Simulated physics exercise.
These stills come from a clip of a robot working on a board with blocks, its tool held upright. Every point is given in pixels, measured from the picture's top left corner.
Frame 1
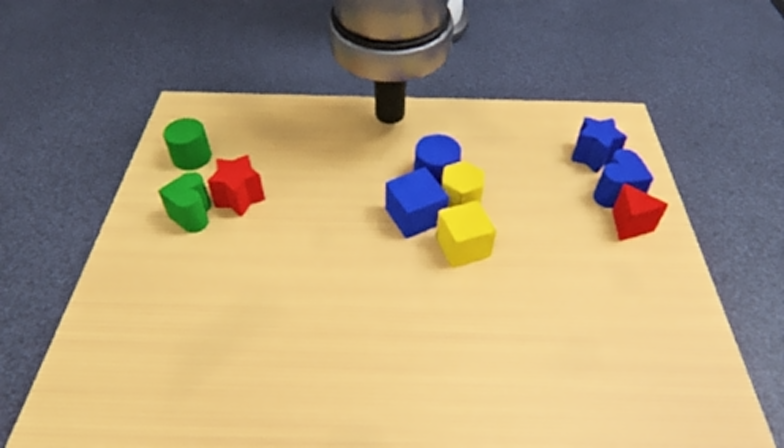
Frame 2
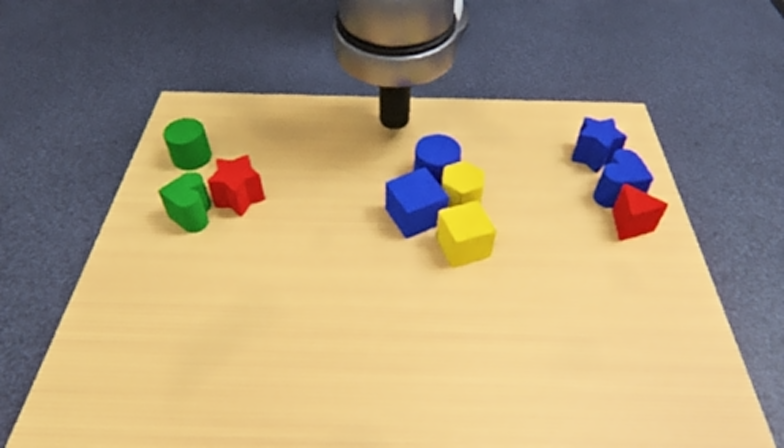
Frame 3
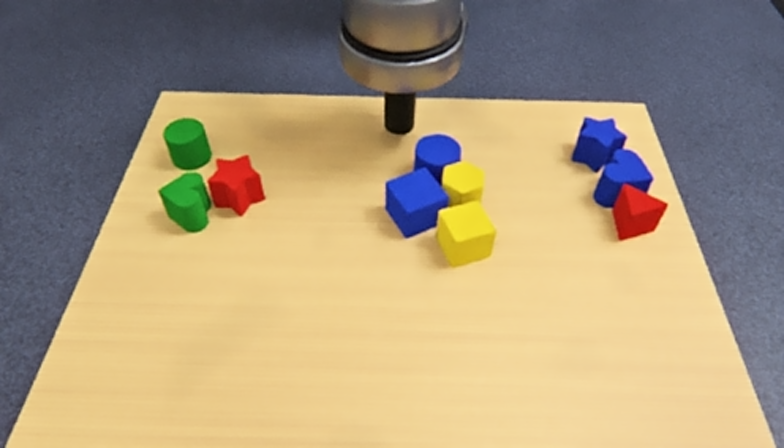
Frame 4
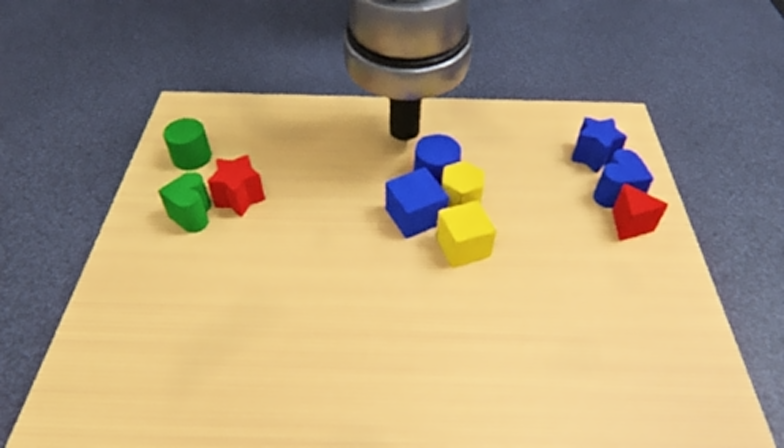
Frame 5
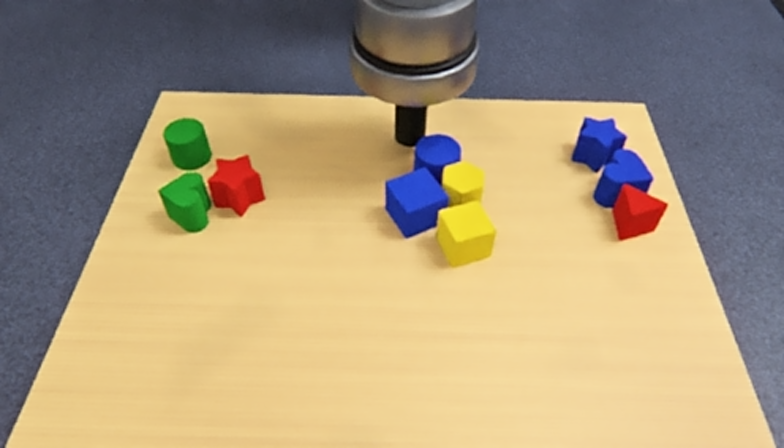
The robot tool moves slightly right and down near the blue cylinder while the blocks stay still.
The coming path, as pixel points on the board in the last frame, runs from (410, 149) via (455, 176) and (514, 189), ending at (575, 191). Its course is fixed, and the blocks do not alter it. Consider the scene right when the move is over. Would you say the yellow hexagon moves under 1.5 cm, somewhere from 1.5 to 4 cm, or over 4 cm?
That block covers upwards of 4 cm.
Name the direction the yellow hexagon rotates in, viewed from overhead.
It twists clockwise.
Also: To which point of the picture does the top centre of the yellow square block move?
It will end up at (476, 242).
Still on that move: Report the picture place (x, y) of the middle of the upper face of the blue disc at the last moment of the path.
Its top centre lands on (517, 191).
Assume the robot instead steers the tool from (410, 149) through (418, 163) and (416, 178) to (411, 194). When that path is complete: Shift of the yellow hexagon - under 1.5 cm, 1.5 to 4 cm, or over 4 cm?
From 1.5 to 4 cm.
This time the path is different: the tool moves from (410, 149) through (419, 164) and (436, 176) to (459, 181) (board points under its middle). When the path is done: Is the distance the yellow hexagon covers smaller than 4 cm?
It seems not.
What follows on the original path. One third of the way, tool at (457, 164); blue disc at (477, 176); yellow hexagon at (499, 207); yellow square block at (476, 234), turned 55° clockwise.
Two thirds of the way, tool at (517, 177); blue disc at (517, 191); yellow hexagon at (515, 227), turned 20° clockwise; yellow square block at (476, 242), turned 80° clockwise.
At the end, tool at (579, 179); blue disc at (517, 191); yellow hexagon at (515, 227), turned 20° clockwise; yellow square block at (476, 242), turned 80° clockwise; blue heart-shaped block unmoved.
